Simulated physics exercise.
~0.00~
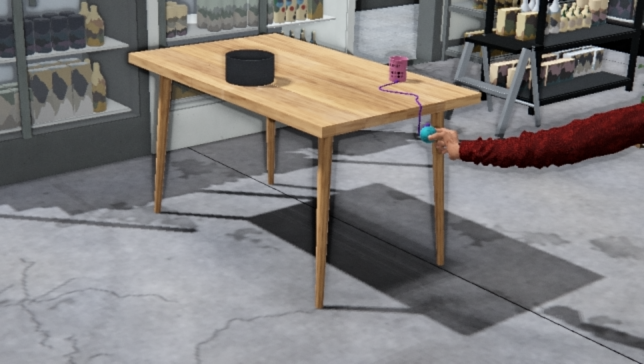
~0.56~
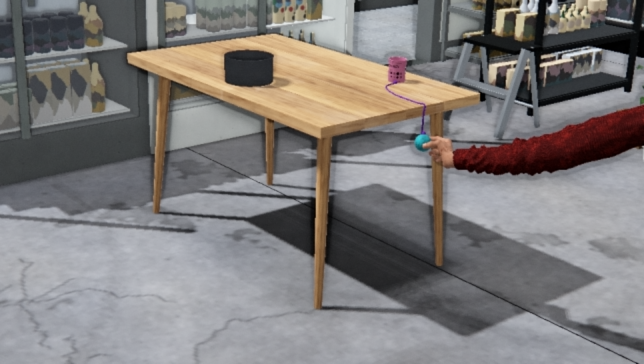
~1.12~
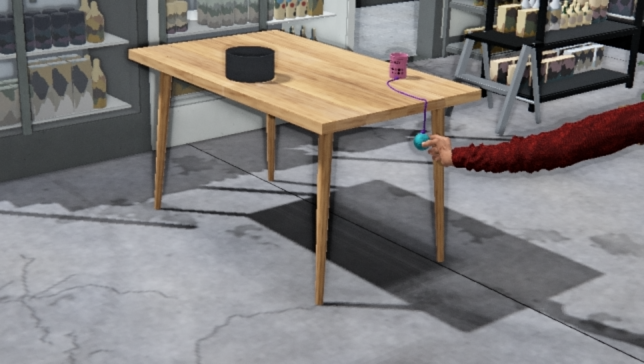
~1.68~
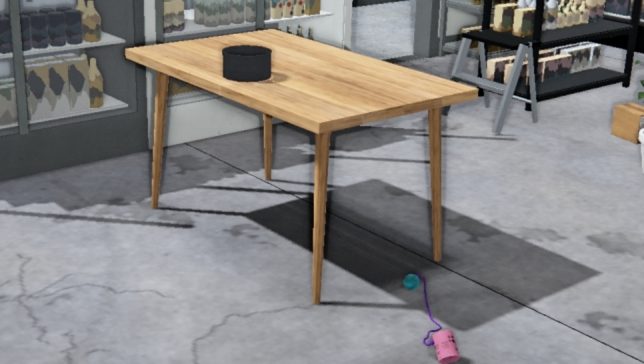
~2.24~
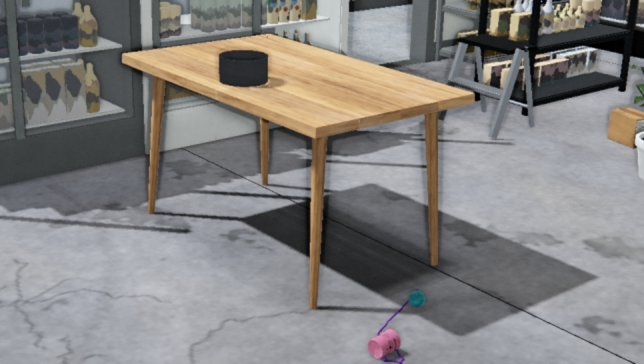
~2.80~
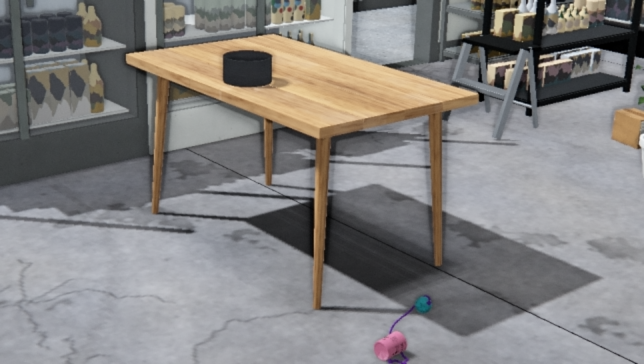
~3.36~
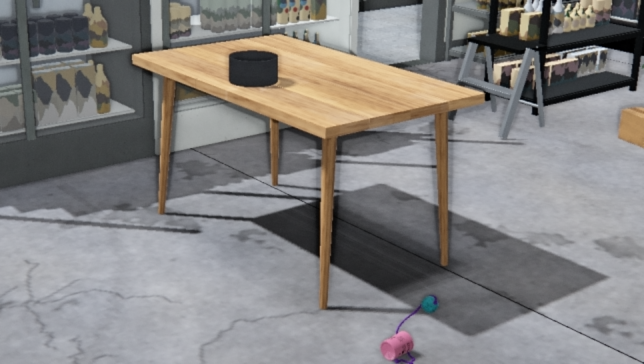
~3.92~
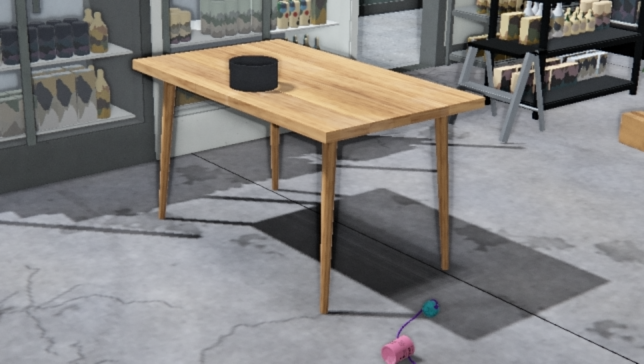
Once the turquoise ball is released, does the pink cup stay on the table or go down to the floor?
The pink cup goes down to the floor. It ends up lying on its side near the turquoise ball, while the dark pot stays on the table.
